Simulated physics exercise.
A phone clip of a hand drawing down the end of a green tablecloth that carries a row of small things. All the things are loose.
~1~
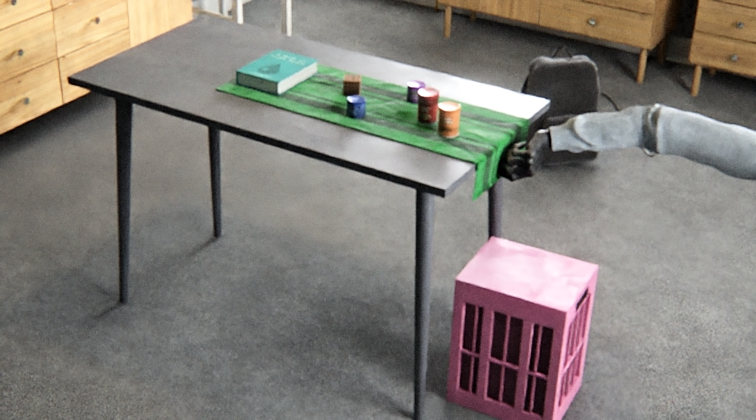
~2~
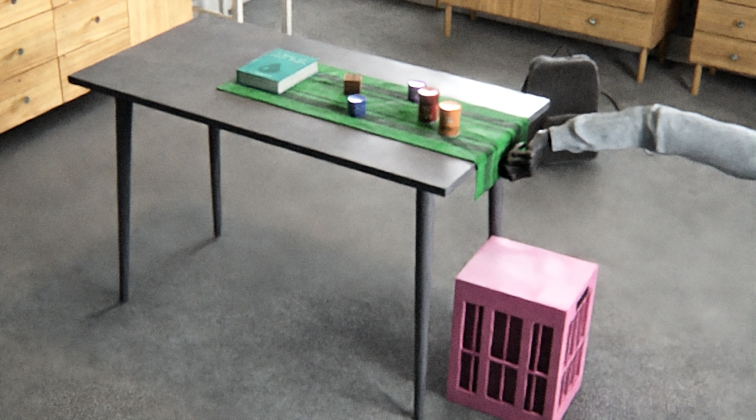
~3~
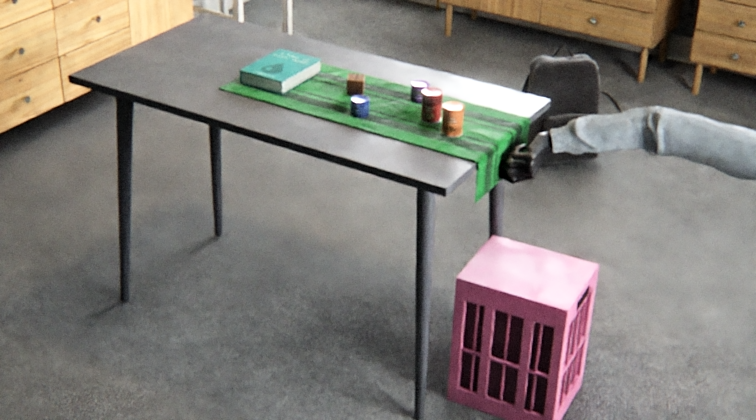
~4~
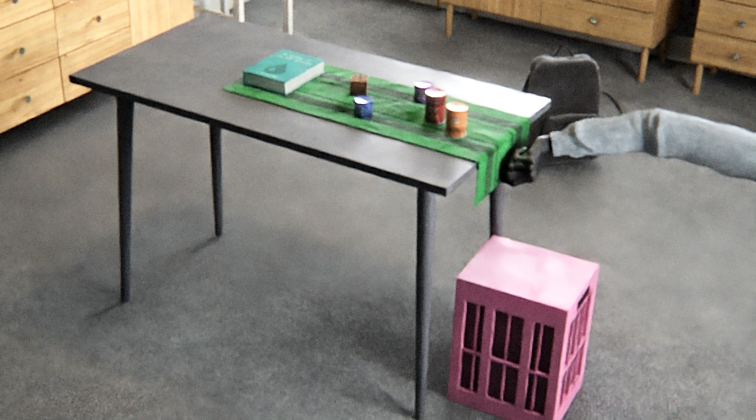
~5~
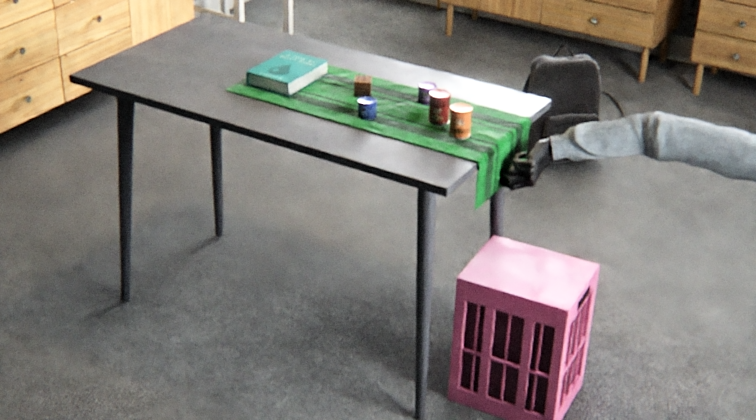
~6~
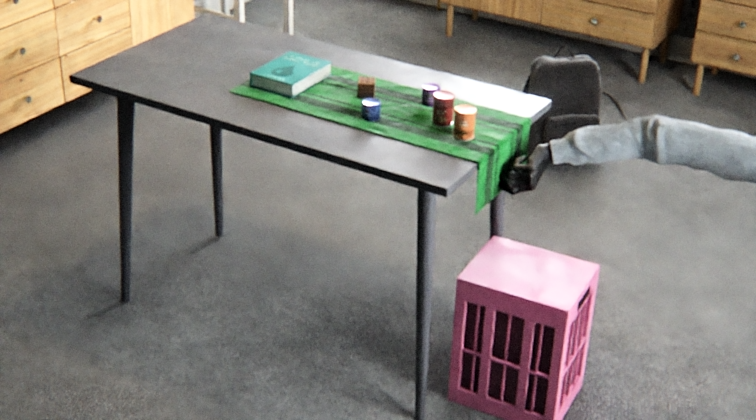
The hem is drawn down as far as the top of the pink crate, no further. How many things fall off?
The table loses two.
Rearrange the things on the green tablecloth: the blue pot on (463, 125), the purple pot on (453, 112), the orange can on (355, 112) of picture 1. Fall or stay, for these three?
The blue pot drops off; the purple pot comes down; the orange can does not fall.
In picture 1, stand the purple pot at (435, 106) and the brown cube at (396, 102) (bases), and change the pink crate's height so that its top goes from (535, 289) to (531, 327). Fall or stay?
The purple pot drops off; the brown cube tumbles off.
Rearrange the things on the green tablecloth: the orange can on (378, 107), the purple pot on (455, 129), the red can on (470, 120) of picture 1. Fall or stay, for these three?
The orange can holds on; the purple pot drops off; the red can falls.
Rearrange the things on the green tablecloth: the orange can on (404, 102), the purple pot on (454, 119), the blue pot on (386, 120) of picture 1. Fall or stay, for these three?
The orange can stays on, the purple pot drops off, the blue pot holds on.
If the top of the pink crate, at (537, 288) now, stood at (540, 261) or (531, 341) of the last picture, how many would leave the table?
It would be 1 and 4.
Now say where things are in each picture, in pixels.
The first frame shows hem (473, 201); orange can (450, 106); red can (429, 92); purple pot (417, 84); blue pot (357, 99); brown cube (352, 78); top of the crate (535, 289).
The second frame shows hem (474, 201); orange can (450, 105).
The third frame shows hem (475, 203); red can (432, 91).
The fourth frame shows hem (474, 207); purple pot (424, 84); top of the crate (536, 287).
The fifth frame shows hem (475, 210); blue pot (368, 100).
The sixth frame shows hem (475, 215); orange can (466, 109); red can (444, 94); purple pot (432, 86); blue pot (372, 102); brown cube (367, 80).
A little later, hem near (500, 222); all still up.
Next, hem on the crate; orange can gone.
Later still, hem on the crate; orange can and red can gone.
When it is over, hem on the crate; orange can and red can gone. The count of fallen things is two.
